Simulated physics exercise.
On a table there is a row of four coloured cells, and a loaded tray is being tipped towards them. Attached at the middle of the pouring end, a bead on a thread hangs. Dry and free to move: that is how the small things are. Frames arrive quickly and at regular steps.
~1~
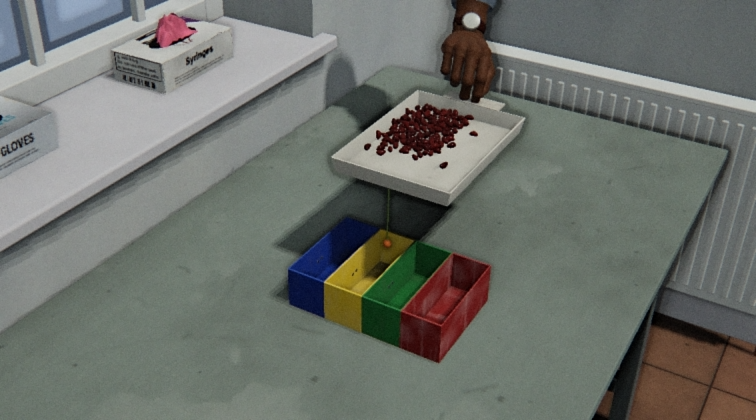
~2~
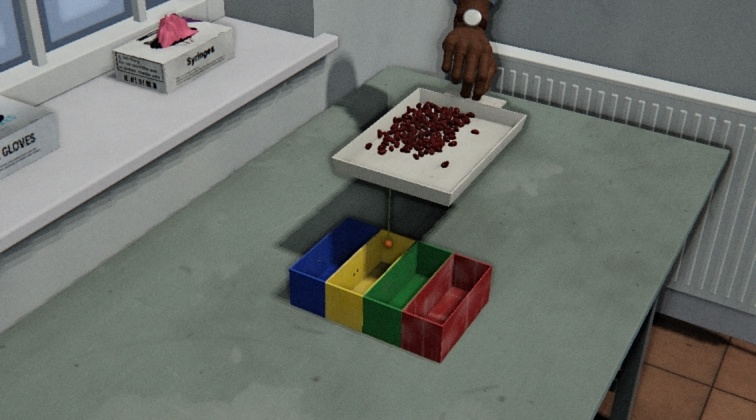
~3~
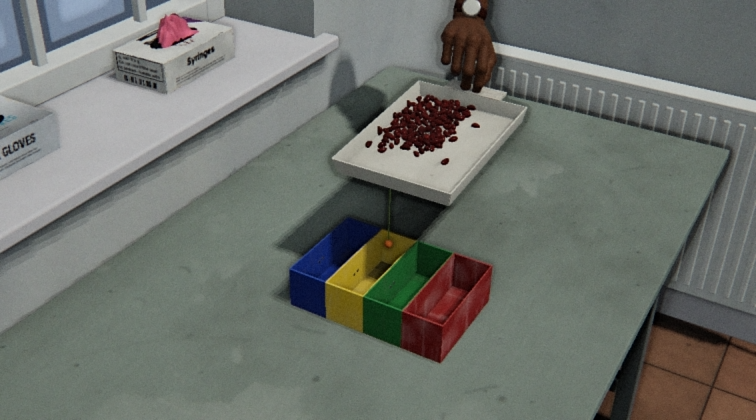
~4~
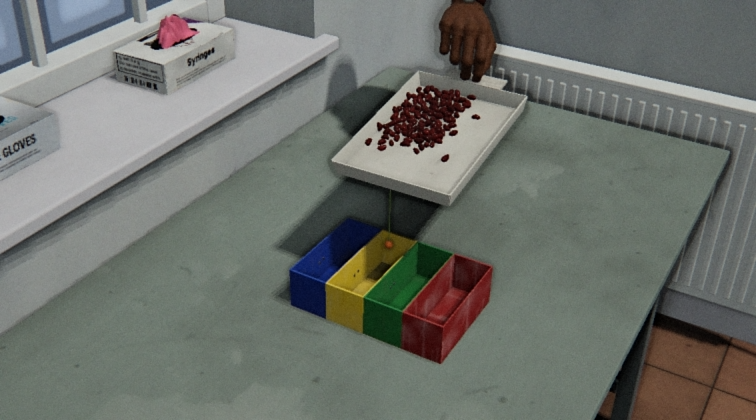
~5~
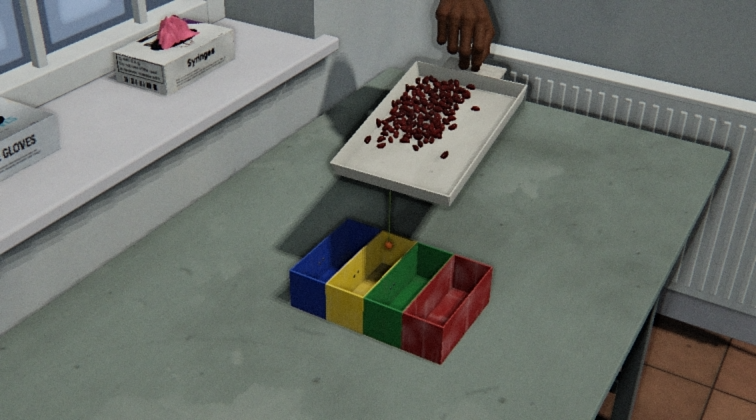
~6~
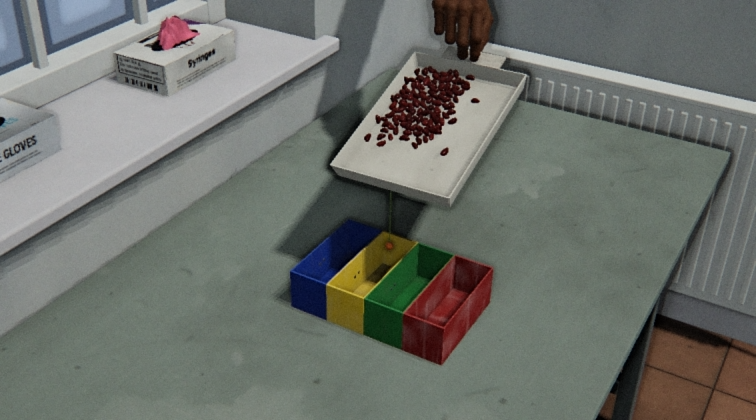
On a grey-green table beside a windowsill, a pale tray of dark red beans sits level above a row of blue, yellow, green and red cells, a small bead hanging below its near edge. A hand at the far end then gradually lifts that end, steepening the tray's tilt towards the cells.
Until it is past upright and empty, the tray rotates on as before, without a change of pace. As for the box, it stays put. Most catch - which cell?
Cell: Blue.
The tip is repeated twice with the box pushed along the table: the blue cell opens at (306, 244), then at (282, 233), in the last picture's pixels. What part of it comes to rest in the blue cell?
You'd get 10 in a hundred first and 0 in a hundred after that.
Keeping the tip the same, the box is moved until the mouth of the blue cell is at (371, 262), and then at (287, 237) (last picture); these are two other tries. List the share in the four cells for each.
About 50 per cent, then about 90 per cent.
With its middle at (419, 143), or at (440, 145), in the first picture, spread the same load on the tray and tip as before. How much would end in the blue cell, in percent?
It comes to about 40 per cent the first time and about 40 per cent the second.
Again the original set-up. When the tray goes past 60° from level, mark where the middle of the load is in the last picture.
Roughly at (376, 165).
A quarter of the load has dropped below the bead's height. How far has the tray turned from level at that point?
Around 90° at that moment.
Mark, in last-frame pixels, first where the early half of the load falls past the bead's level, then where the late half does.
I'd put it at roughly (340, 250), and after that at roughly (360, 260).
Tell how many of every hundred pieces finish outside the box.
Close to 10 per cent.
Just after the last frame, tray tipped steeply; almost all on the tray; just a few falling or outside the box.
A moment on, tray tipped right over; roughly two thirds on the tray; about a tenth in the blue cell; about a tenth in the yellow cell; about a tenth in the green cell; just a few in the red cell; about a tenth falling or outside the box.
Further on, tray tipped past a quarter turn; roughly half in the blue cell; roughly a quarter in the yellow cell; roughly a quarter in the green cell; just a few in the red cell; about a tenth falling or outside the box.
When it is over, tray tipped past a quarter turn; roughly half in the blue cell; roughly a quarter in the yellow cell; roughly a quarter in the green cell; just a few in the red cell; about a tenth outside the box.
